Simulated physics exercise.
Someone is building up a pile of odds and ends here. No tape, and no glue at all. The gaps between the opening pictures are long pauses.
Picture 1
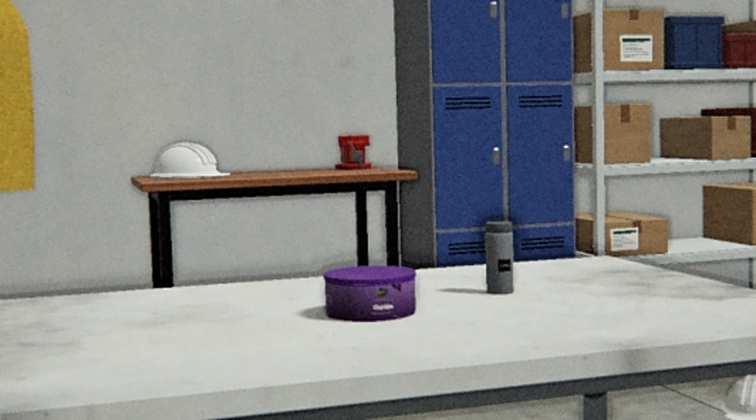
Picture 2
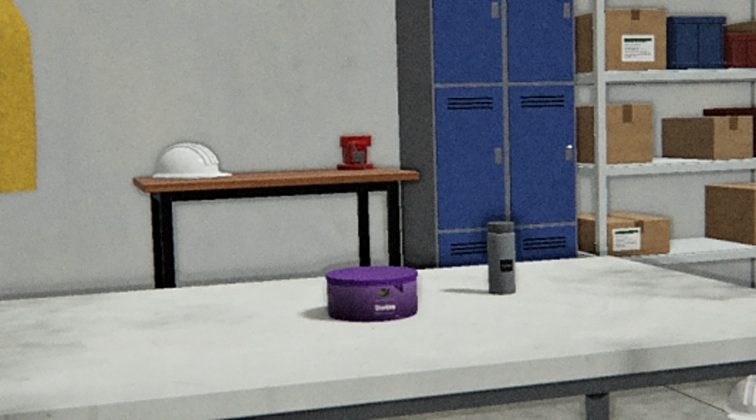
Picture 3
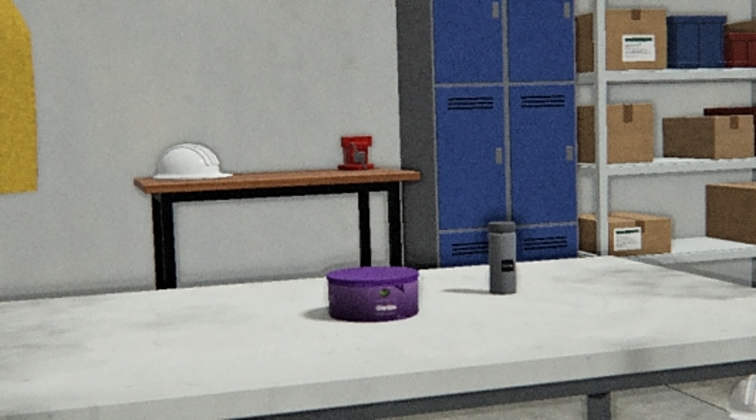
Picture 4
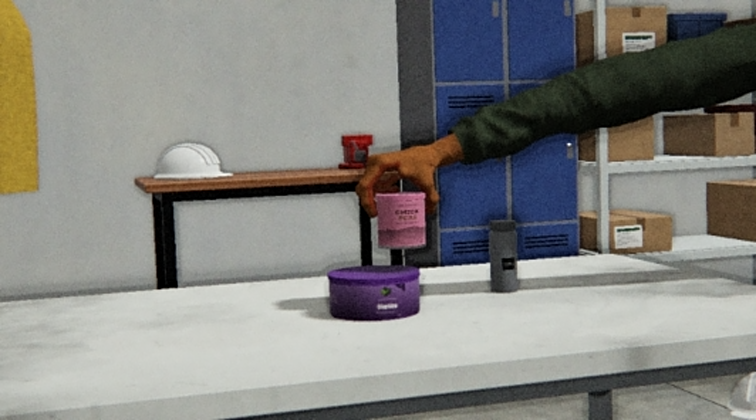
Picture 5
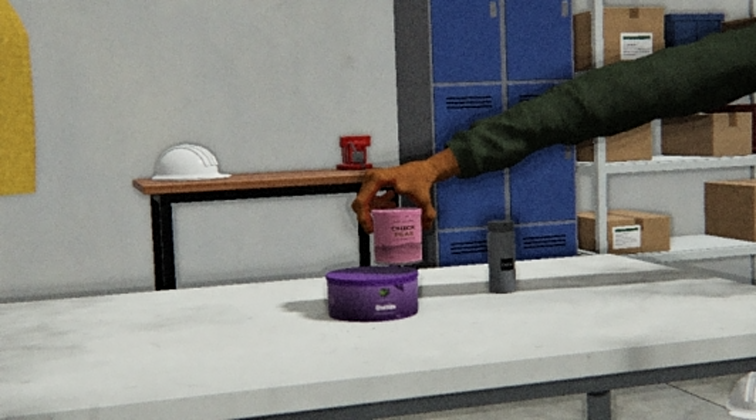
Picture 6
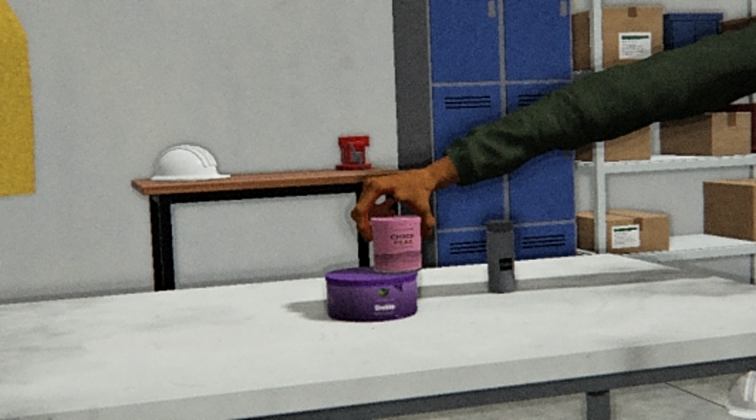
The clip shows a round purple container and a grey shaker on a pale table, with nothing moving at first; then a hand in a dark green sleeve lowers a pink pot onto the purple container and keeps hold of it.
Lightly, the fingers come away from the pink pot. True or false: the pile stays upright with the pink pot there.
True.
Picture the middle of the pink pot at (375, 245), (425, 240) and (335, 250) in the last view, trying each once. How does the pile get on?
In order, the pile stands firm, then tumbles down, and lastly stands firm.
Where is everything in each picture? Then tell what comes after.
The last thing is not in view yet; grey shaker (499, 258), in the first picture.
The last thing is not in view yet; grey shaker (501, 258), in the second picture.
The last thing is not in view yet; grey shaker (502, 258), in the third picture.
Coming down; pink pot (401, 220); grey shaker (503, 256), in the fourth picture.
Coming down; pink pot (397, 236); grey shaker (502, 257), in the fifth picture.
Set down, still held; pink pot (397, 244); grey shaker (501, 257), in the sixth picture.
Then, 0.20 s past the last view, nothing moves.
Then, 0.50 s past the last view, pink pot resting near (397, 245).
Finally, all 3 still in place. Final places as the last picture's camera would see them, pink pot near (397, 245). The pile keeps its balance.
